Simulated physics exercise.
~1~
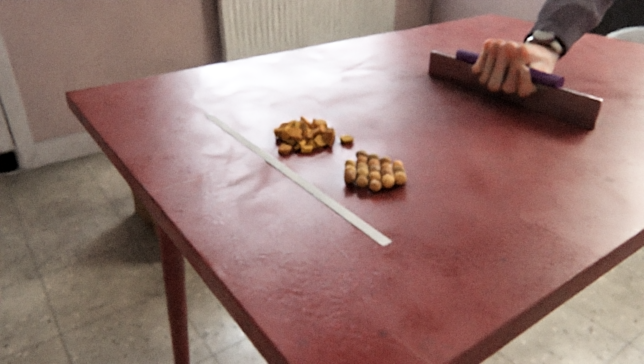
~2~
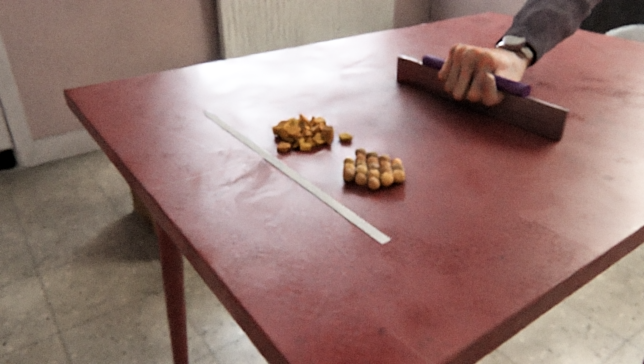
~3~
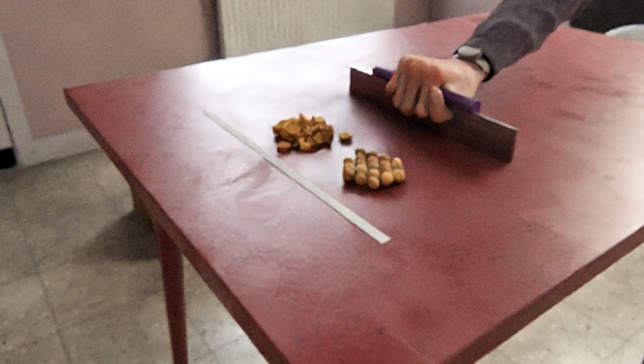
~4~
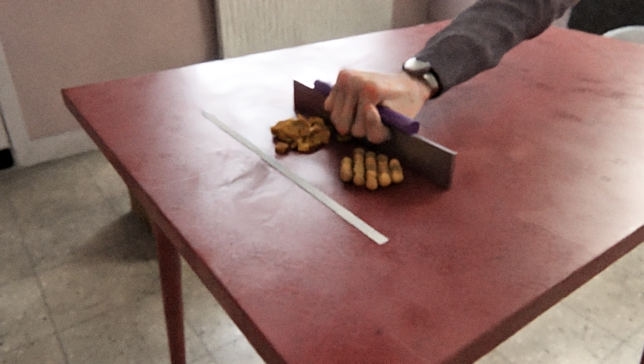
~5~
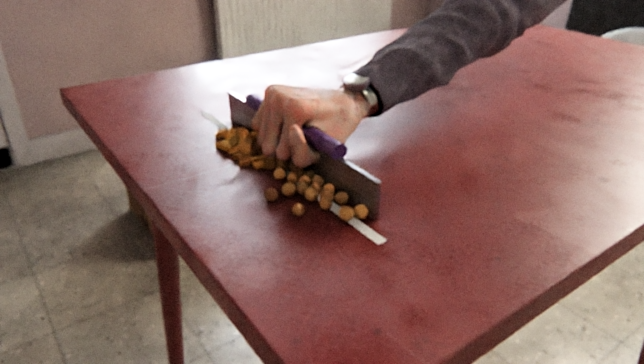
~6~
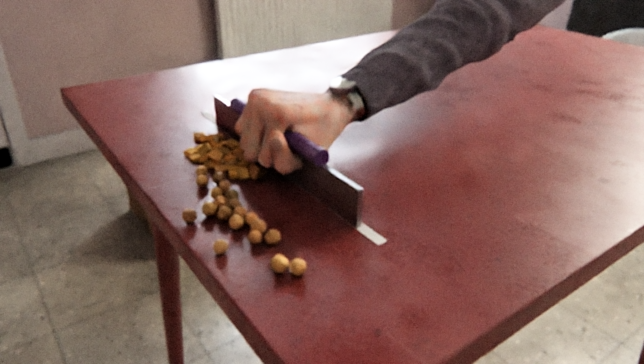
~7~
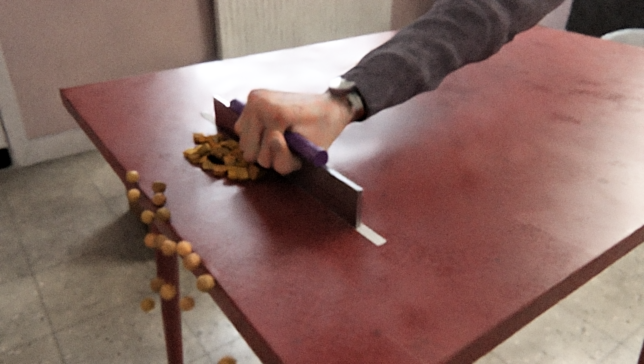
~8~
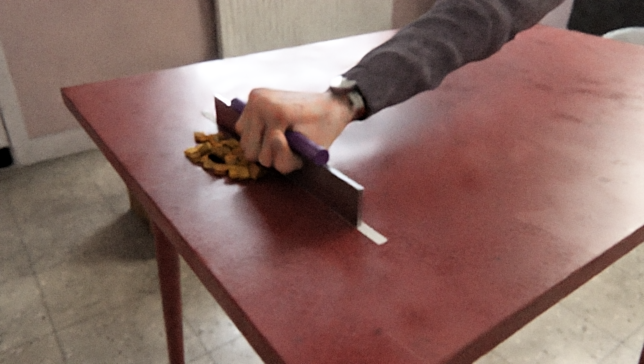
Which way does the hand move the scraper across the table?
The hand pushes the scraper to the left, until it stops at the strip of white tape.
